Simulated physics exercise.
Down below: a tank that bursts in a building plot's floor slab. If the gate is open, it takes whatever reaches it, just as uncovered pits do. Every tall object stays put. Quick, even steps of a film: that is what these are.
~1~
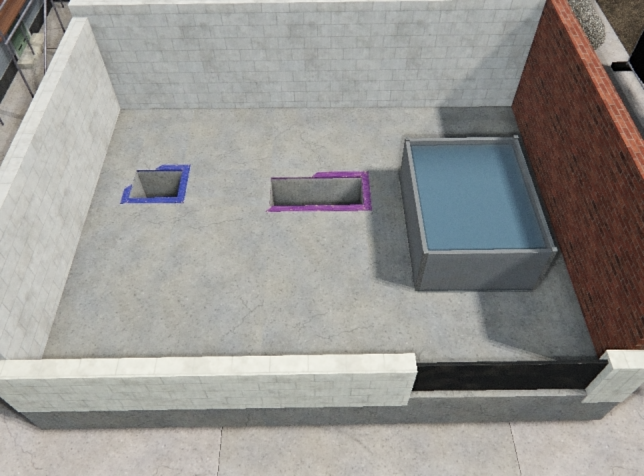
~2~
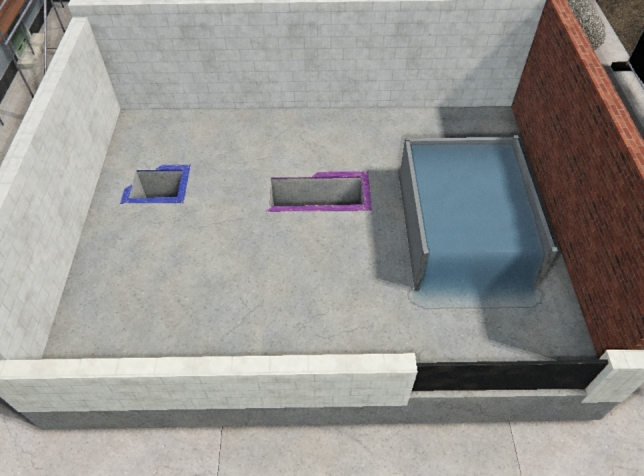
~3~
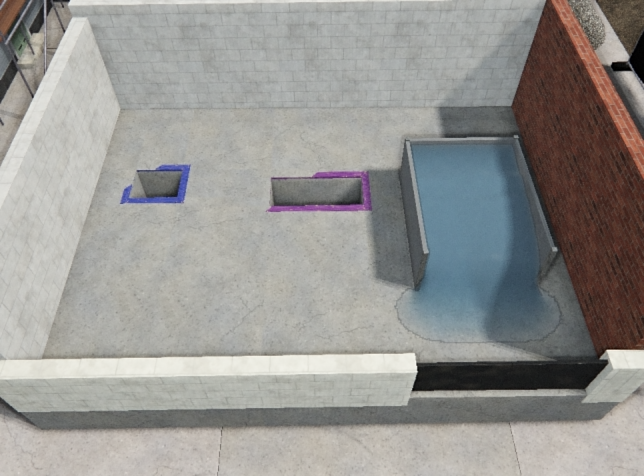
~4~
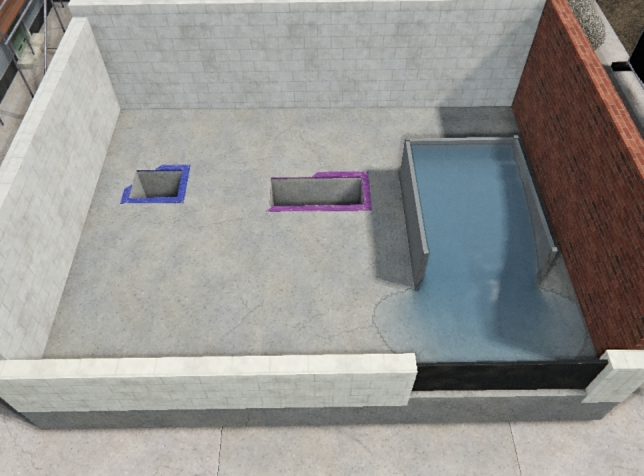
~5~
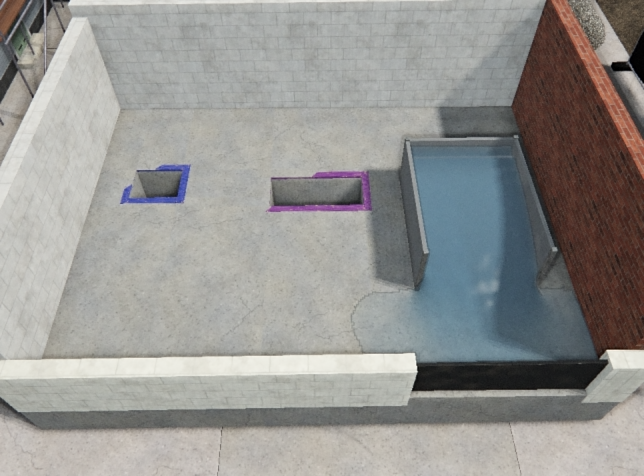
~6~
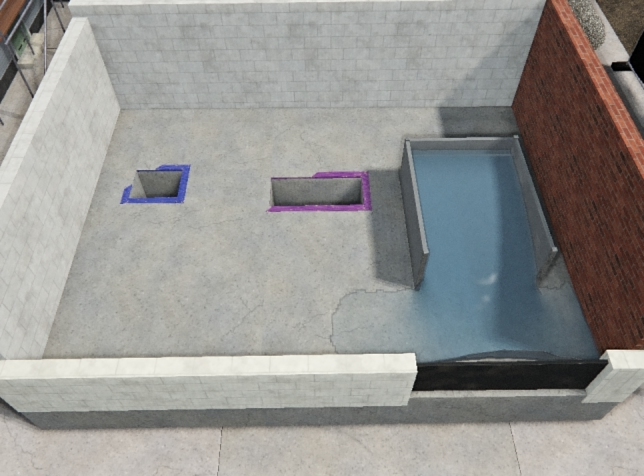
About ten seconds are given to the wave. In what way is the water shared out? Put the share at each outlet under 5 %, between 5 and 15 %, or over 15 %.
One by one: Gate: Short of five per cent, blue pit: Beyond fifteen per cent, purple pit: Inside five to fifteen per cent.
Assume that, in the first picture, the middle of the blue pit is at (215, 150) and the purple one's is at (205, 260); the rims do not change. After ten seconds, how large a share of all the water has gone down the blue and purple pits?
Per cent: Blue 12, purple 25.
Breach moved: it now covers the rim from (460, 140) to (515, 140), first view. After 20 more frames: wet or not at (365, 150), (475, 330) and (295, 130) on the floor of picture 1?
Listed in order, they come out sitting in a pool, without a puddle and sitting in a pool.
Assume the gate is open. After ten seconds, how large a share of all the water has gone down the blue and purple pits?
Percent to blue: 0, percent to purple: 0.
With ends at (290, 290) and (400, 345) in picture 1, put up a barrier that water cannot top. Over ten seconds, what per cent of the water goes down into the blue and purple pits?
Roughly, in per cent: Blue 14, purple 15.
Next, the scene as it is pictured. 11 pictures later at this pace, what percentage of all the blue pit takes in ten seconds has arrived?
By then roughly 0 percent of the ten-second total is in.
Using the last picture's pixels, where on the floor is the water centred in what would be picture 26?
That comes out near (390, 272).
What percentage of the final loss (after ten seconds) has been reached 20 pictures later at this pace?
Something close to 0 percent by that point.
A moment on, water covers 15 % of the floor; the gate 0 %, the blue pit 0 %, the purple pit 0 %.
Next, water covers 35 % of the floor; the gate 0 %, the blue pit 0 %, the purple pit 0 %.
Then, water covers 65 % of the floor; the gate 0 %, the blue pit 0 %, the purple pit 0 %.
Later, water covers 95 % of the floor; the gate 0 %, the blue pit 7 %, the purple pit 3 %.
In the end, water covers 100 % of the floor; the gate 0 %, the blue pit 19 %, the purple pit 10 %.
